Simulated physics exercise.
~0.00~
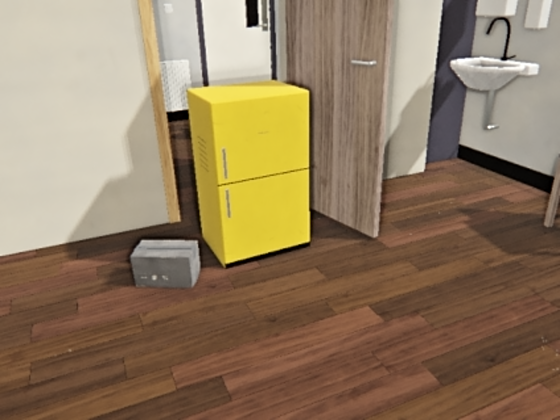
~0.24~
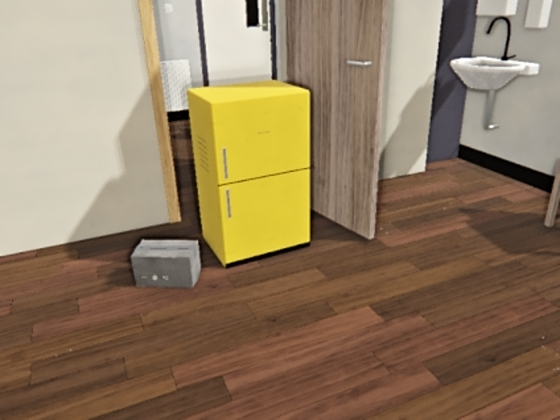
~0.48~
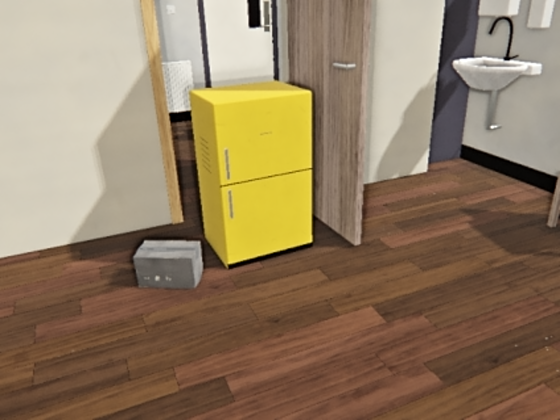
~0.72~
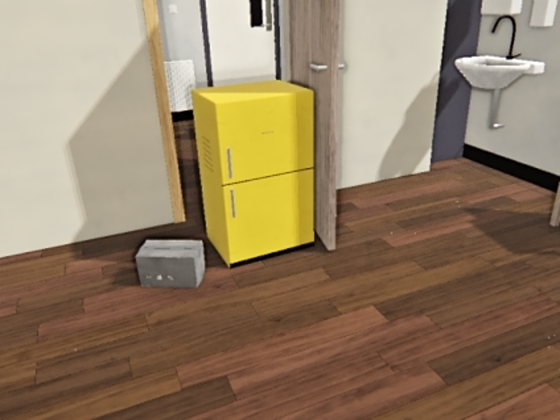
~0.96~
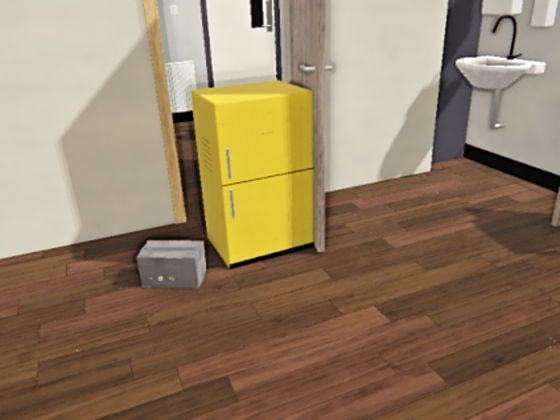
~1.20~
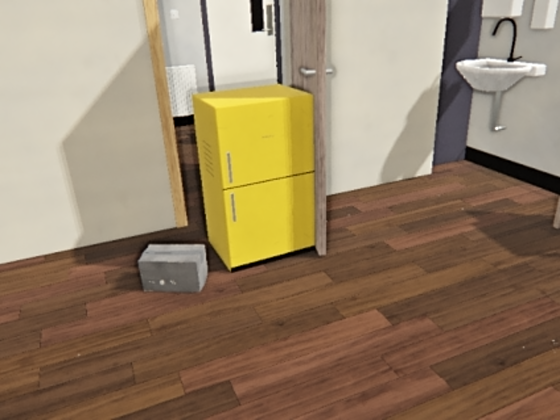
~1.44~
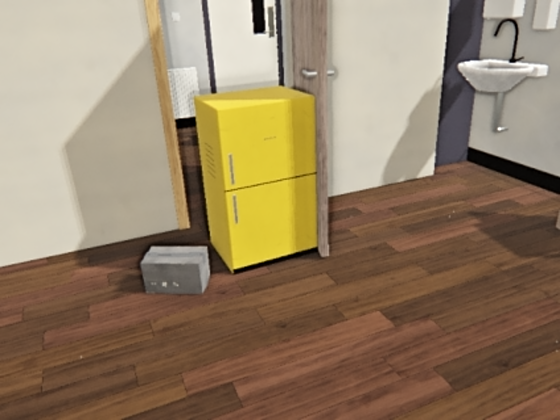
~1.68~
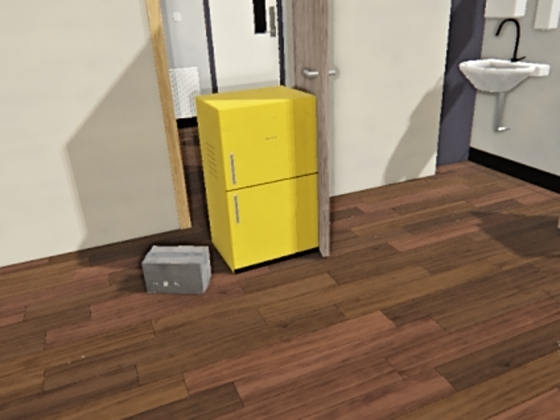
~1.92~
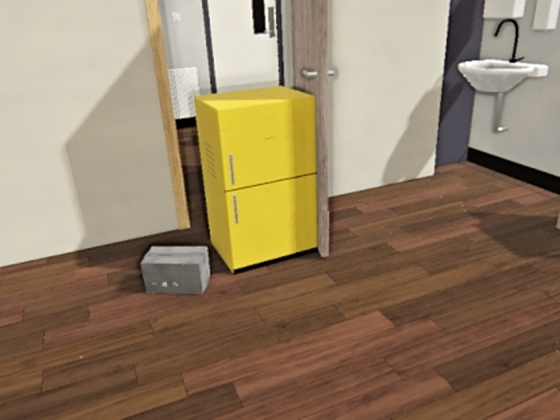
The door swings partway toward closed, then stops beside the yellow appliance standing in the doorway.
